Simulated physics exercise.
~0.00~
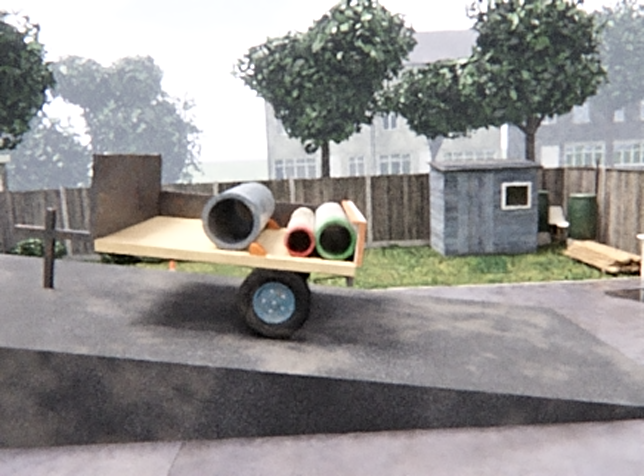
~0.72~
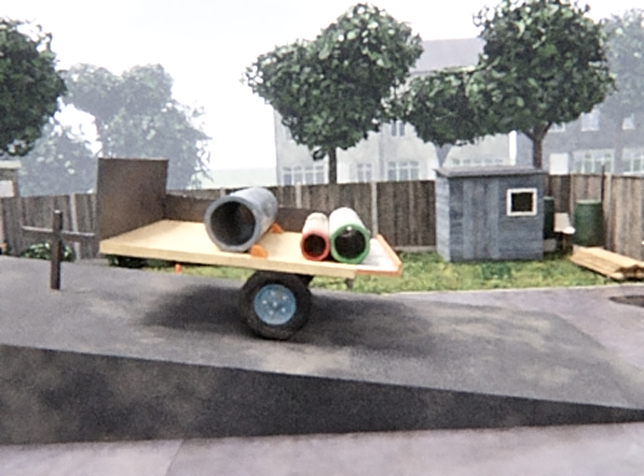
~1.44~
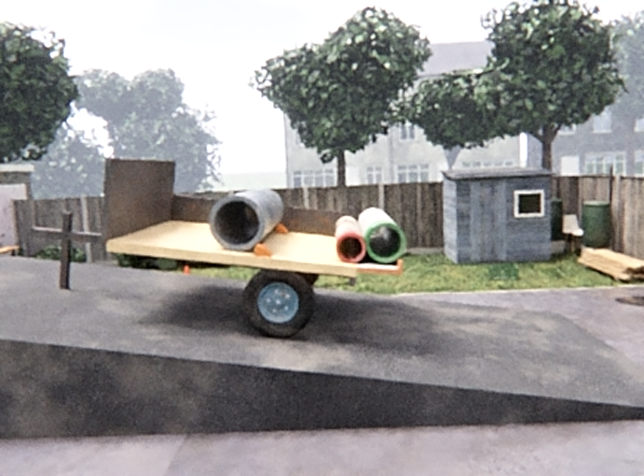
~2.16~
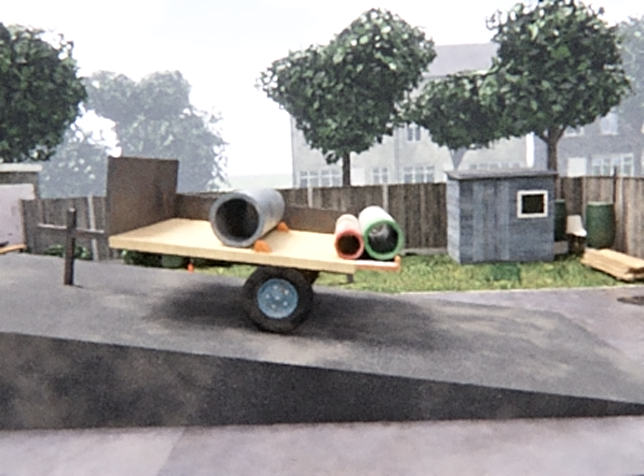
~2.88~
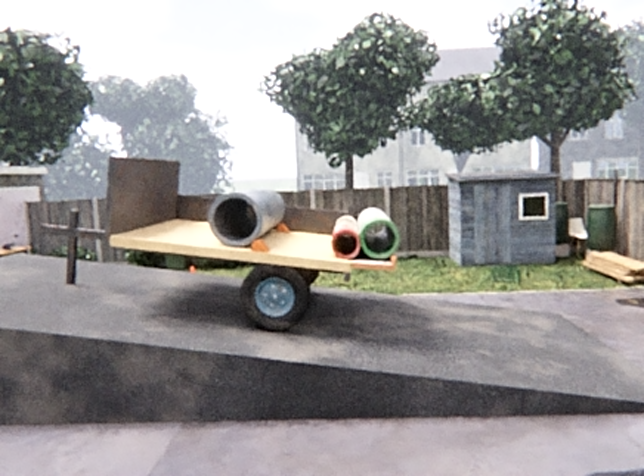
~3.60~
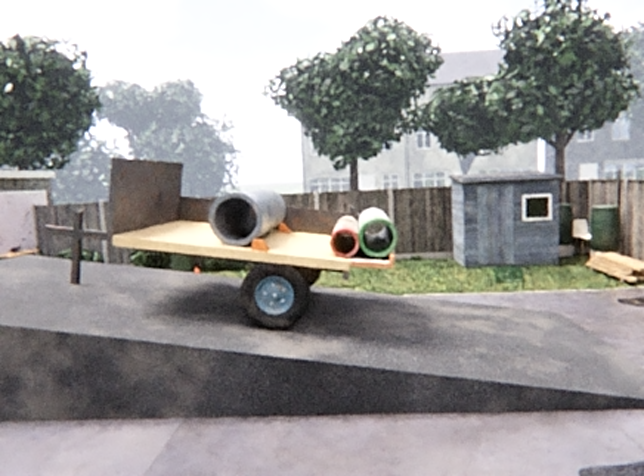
Red and green pipes rolling right as a sloping trailer's tailgate drops, then resting near its end, the grey pipe staying behind.
